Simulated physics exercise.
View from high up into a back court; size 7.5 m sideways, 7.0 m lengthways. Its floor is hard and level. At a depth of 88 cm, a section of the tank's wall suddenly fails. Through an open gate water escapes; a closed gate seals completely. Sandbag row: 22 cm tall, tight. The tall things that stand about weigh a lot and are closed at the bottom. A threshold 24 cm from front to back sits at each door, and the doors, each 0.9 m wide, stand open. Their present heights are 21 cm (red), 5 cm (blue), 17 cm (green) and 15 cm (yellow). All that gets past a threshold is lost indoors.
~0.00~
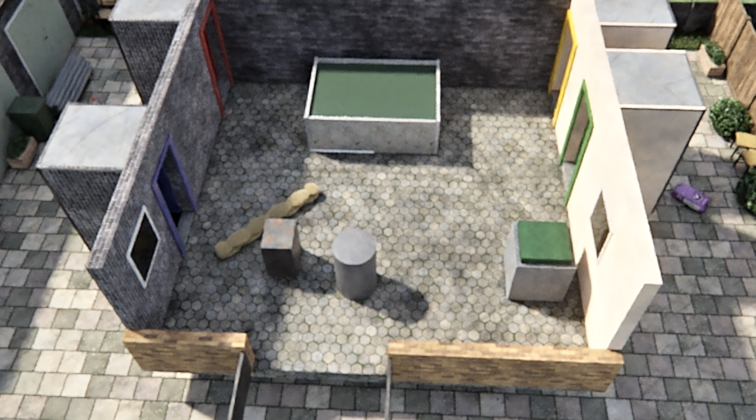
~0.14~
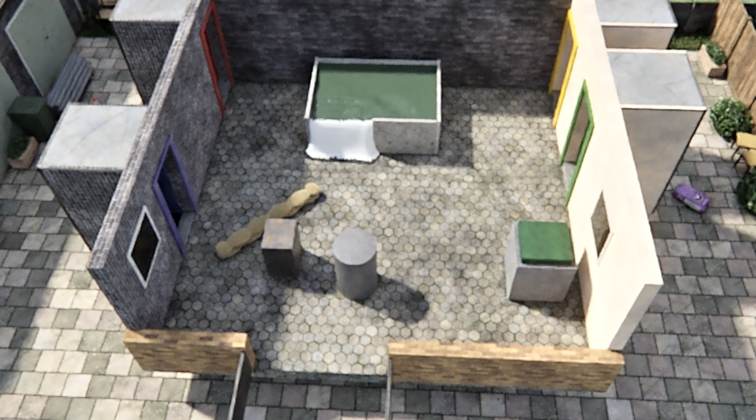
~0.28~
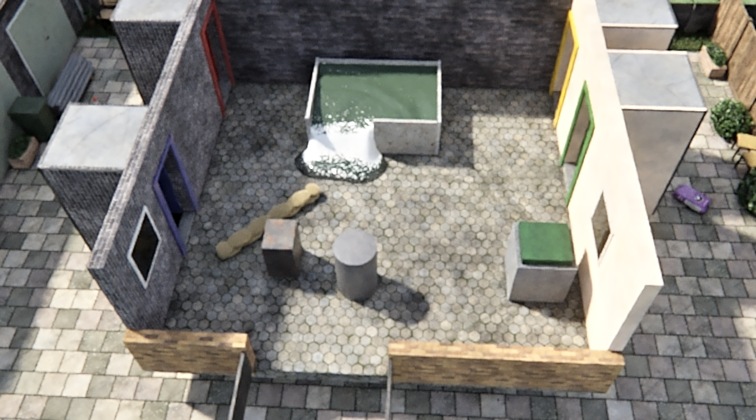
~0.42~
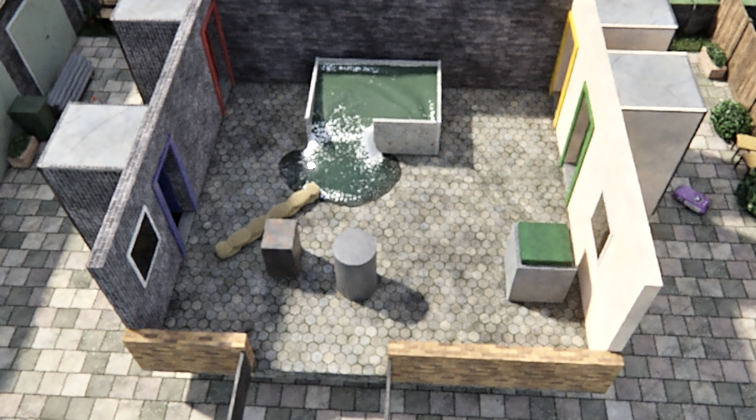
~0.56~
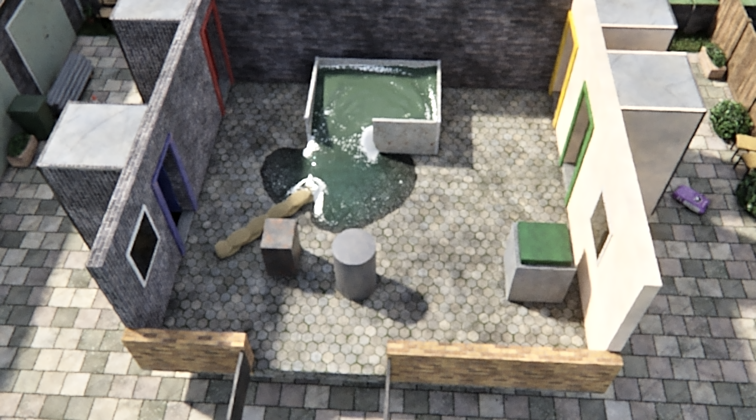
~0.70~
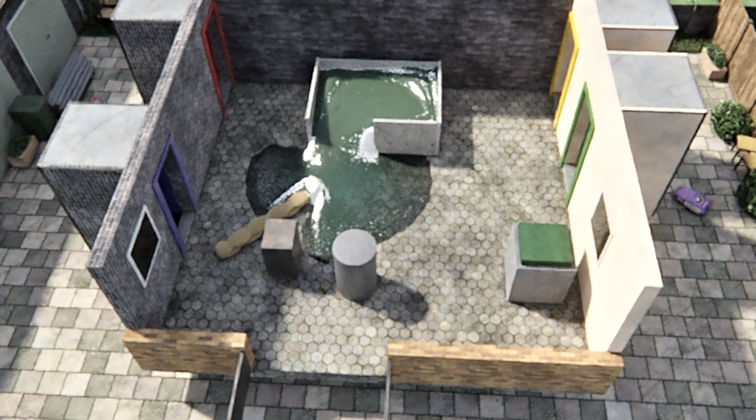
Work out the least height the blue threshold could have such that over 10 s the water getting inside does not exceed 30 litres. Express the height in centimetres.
The least height is about 30 cm.
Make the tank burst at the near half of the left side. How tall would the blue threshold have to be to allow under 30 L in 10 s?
Estimate: Near 20 cm.
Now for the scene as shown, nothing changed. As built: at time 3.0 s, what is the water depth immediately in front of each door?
Door by door, in centimetres - red 0, blue 24, green 0, yellow 0.
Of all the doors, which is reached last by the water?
The yellow one.
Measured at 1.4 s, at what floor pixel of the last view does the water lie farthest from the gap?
The farthest wet point sits near (269, 356).
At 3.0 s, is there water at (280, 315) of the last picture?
It is under water.
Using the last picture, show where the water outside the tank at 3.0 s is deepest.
Check close to (586, 372).
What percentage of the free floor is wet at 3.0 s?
About 55 per cent.
After 1.4 s water covers 35 % of the floor, deepest (53 cm) near (315, 188); 10 cm at the blue door, 0 litres in over its 5 cm threshold.
After 3.0 s water covers 55 % of the floor, deepest (44 cm) near (586, 372); 24 cm at the blue door, 271 litres in over its 5 cm threshold.
After 10.0 s water covers 95 % of the floor, deepest (12 cm) near (500, 368); 7 cm at the blue door, 508 litres in over its 5 cm threshold.
At the blue door as built, the water arrived by 1.3 s and peaked near 25 cm at 2.8 s.
Run again over the same 10 s with other heights there, 58 litres in over 26 cm, 10 litres over 35 cm. The limit of 30 litres is kept from about 30 cm up.
